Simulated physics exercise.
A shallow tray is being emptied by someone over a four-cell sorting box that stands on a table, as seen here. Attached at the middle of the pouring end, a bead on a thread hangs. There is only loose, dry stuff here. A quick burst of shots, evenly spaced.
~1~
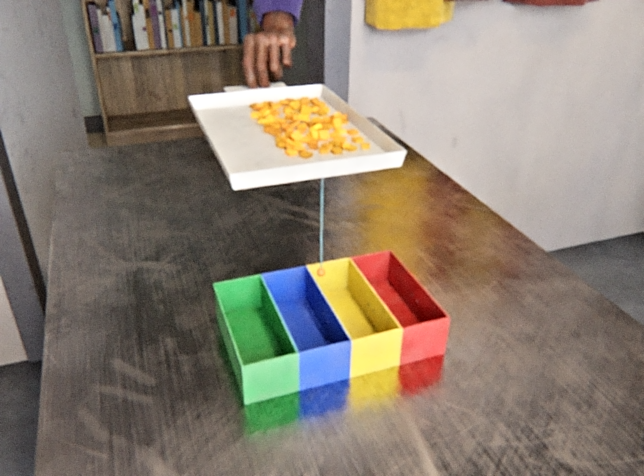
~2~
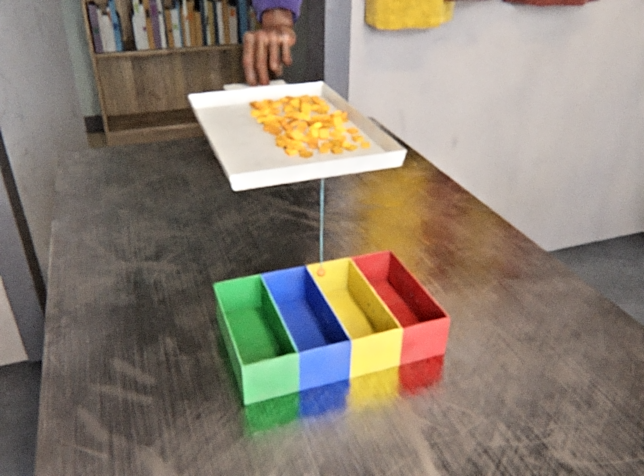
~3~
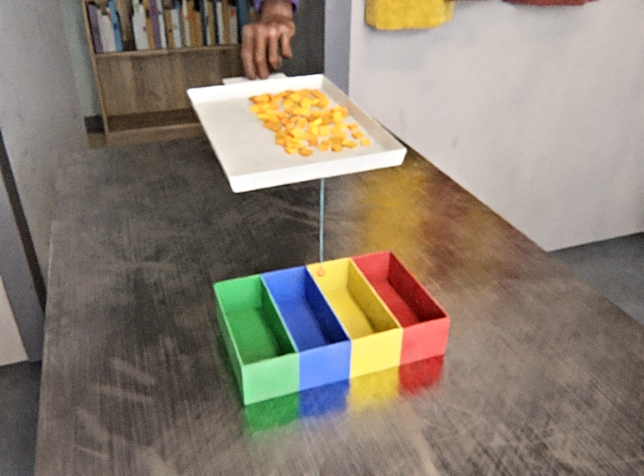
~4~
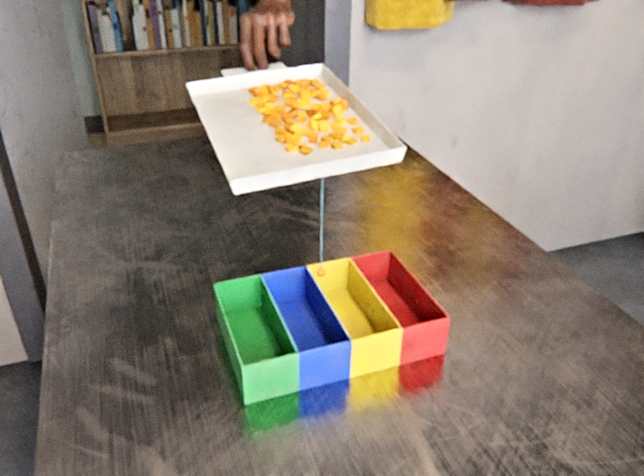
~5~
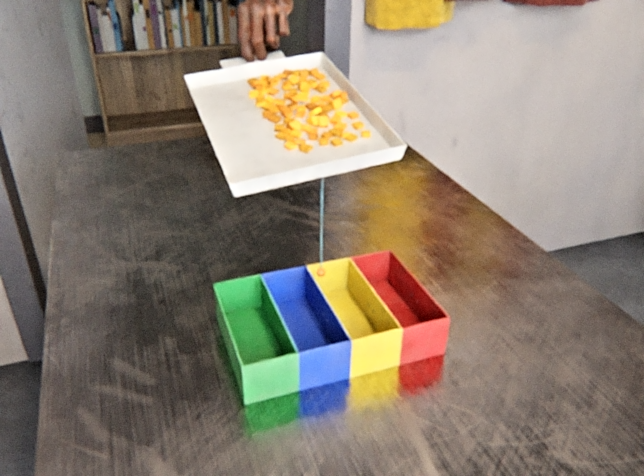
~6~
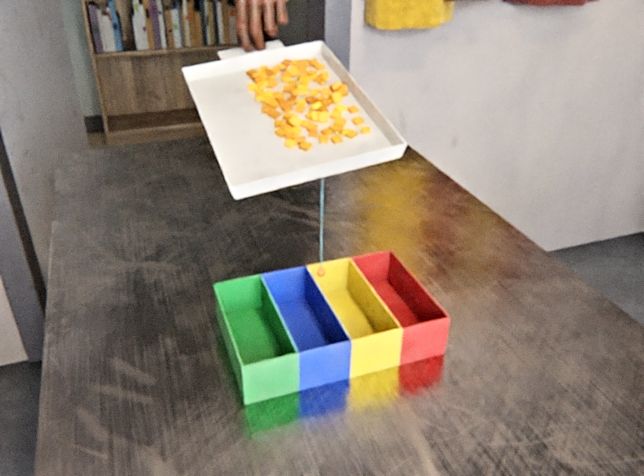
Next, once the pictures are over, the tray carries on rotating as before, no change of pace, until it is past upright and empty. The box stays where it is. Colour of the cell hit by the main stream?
Green.
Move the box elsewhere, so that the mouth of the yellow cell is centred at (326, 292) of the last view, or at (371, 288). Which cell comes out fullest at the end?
You'd see the blue one win the first time and the green cell win the second.
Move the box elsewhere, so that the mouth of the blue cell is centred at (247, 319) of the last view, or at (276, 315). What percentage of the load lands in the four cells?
Roughly 100 per cent, then roughly 90 per cent.
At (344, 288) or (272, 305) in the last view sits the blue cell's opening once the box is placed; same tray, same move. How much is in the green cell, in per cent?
You'd get near 30 per cent and afterwards near 20 per cent.
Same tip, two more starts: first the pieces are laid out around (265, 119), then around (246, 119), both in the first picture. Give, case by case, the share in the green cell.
Around 70 then around 70 per cent.
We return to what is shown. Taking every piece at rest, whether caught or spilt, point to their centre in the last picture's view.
It settles centred around (251, 329).
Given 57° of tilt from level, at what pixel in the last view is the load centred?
In the last view, the load is centred near (260, 164).
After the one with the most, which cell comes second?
Second place goes to that blue cell.
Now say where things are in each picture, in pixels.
The first picture shows corners of the pouring end near (233, 172) and (402, 150), level; middle of the load near (302, 126), small crackers; bead on its thread near (321, 272); green cell near (271, 375); blue cell near (325, 362); yellow cell near (376, 349); red cell near (424, 338).
The second picture shows corners of the pouring end near (233, 173) and (402, 150), level; middle of the load near (302, 125).
The third picture shows corners of the pouring end near (233, 175) and (402, 148), tipped barely, lowest at the left corner; middle of the load near (302, 121).
The fourth picture shows corners of the pouring end near (233, 178) and (402, 146), tipped a little, lowest at the left corner; middle of the load near (302, 115).
The fifth picture shows corners of the pouring end near (233, 182) and (402, 144), tipped a little, lowest at the left corner; middle of the load near (302, 109).
The sixth picture shows corners of the pouring end near (233, 185) and (402, 142), tipped a little, lowest at the left corner; middle of the load near (301, 103); green cell near (271, 375); blue cell near (325, 362); yellow cell near (376, 349); red cell near (424, 338).
Shortly afterwards, tray tipped steeply; all but a few on the tray; only a few falling or outside the box.
Next, tray tipped right over; near half on the tray; near a quarter in the green cell; only a few in the blue cell; near a quarter falling or outside the box.
Some moments later, tray tipped past a quarter turn; the bulk in the green cell; near a quarter in the blue cell; a little falling or outside the box.
In the end, tray tipped past a quarter turn; the bulk in the green cell; near a quarter in the blue cell; none at all in the yellow cell; none at all in the red cell; a little outside the box.
